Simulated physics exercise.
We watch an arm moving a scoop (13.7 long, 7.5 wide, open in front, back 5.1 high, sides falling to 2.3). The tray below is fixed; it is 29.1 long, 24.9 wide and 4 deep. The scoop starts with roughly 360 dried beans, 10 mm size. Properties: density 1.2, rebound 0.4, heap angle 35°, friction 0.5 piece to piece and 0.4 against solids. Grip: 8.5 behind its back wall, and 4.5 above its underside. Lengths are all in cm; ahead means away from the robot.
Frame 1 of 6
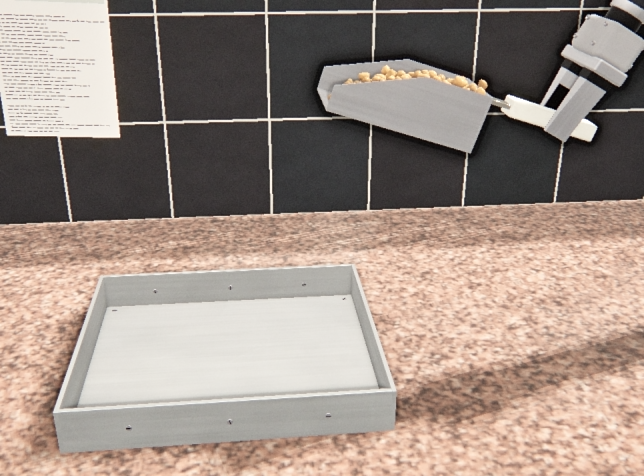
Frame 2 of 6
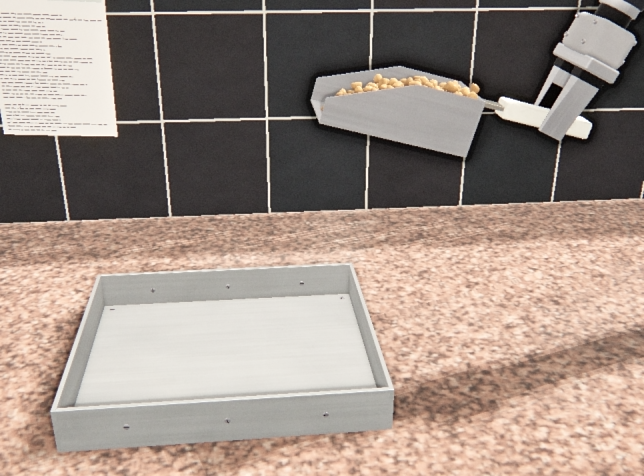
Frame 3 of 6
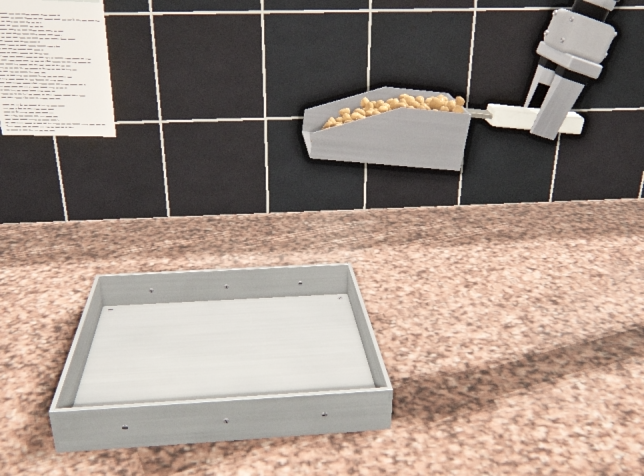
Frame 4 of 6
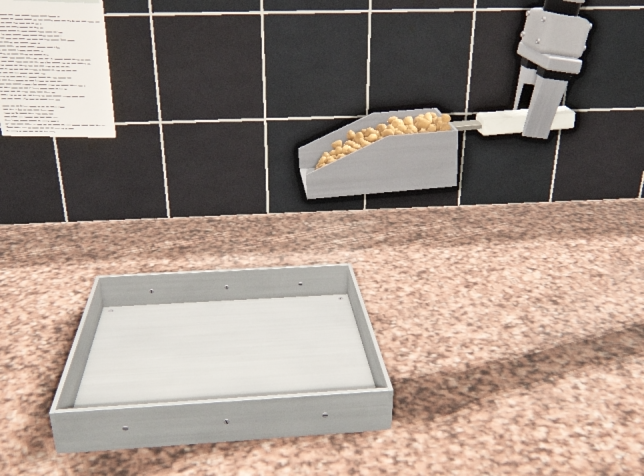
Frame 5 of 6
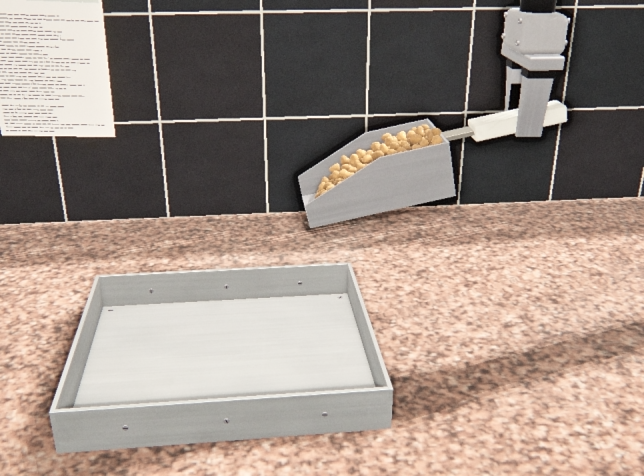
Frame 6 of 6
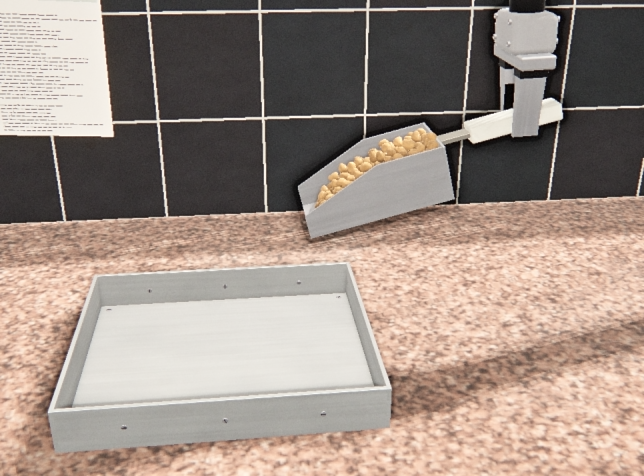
A robot arm lowering a grey scoop of dried beans while tilting its open front downward, behind an empty tray on a speckled counter.
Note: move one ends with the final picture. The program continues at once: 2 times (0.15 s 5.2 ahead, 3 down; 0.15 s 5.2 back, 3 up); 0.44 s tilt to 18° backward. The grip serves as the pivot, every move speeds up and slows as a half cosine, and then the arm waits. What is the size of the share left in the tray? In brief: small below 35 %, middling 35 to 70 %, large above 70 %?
Large.
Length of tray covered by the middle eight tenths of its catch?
Length: Close to 14 cm.
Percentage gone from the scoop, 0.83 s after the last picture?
I'd say some 90 percent by then.
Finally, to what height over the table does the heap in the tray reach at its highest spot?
The heap reaches close to 3.0 cm above the table.
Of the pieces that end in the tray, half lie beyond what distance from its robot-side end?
It comes to around 16 cm.
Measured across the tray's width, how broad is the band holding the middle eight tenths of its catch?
Leave out the outer tenth on each side and you get around 12 cm.
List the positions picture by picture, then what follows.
Scoop floor at (406, 120), tilted 18° backward; upper third of the load around (406, 88), from x 335 to 485, top at y 70; 358 on the scoop, in the first frame.
Scoop floor at (400, 127), tilted 15° backward; upper third of the load around (408, 96), from x 325 to 475, top at y 80, in the second frame.
Scoop floor at (392, 148), tilted 7° backward; upper third of the load around (408, 115), from x 315 to 460, top at y 100, in the third frame.
Scoop floor at (388, 173), tilted 3° forward; upper third of the load around (408, 138), from x 315 to 450, top at y 115, in the fourth frame.
Scoop floor at (388, 190), tilted 11° forward; upper third of the load around (410, 154), from x 315 to 445, top at y 130, in the fifth frame.
Scoop floor at (387, 196), tilted 14° forward; upper third of the load around (408, 159), from x 315 to 440, top at y 135; 358 on the scoop, in the sixth frame.
Then, 0.42 s later, tilted 14° forward, highest piece 17 above the table; 207 in the tray, 146 on the scoop, 5 in flight or on a rim.
Then, 0.83 s later, tilted 3° backward, highest piece 23 above the table; 320 in the tray, 35 on the scoop, 3 in flight or on a rim.
Then, 1.24 s later, tilted 18° backward, highest piece 28 above the table; 323 in the tray, 35 on the scoop.
Then, 2.29 s later, tilted 18° backward, highest piece 26 above the table; 323 in the tray, 35 on the scoop.
At rest, 323 in the tray, 35 on the scoop. That is 90 % in the tray.
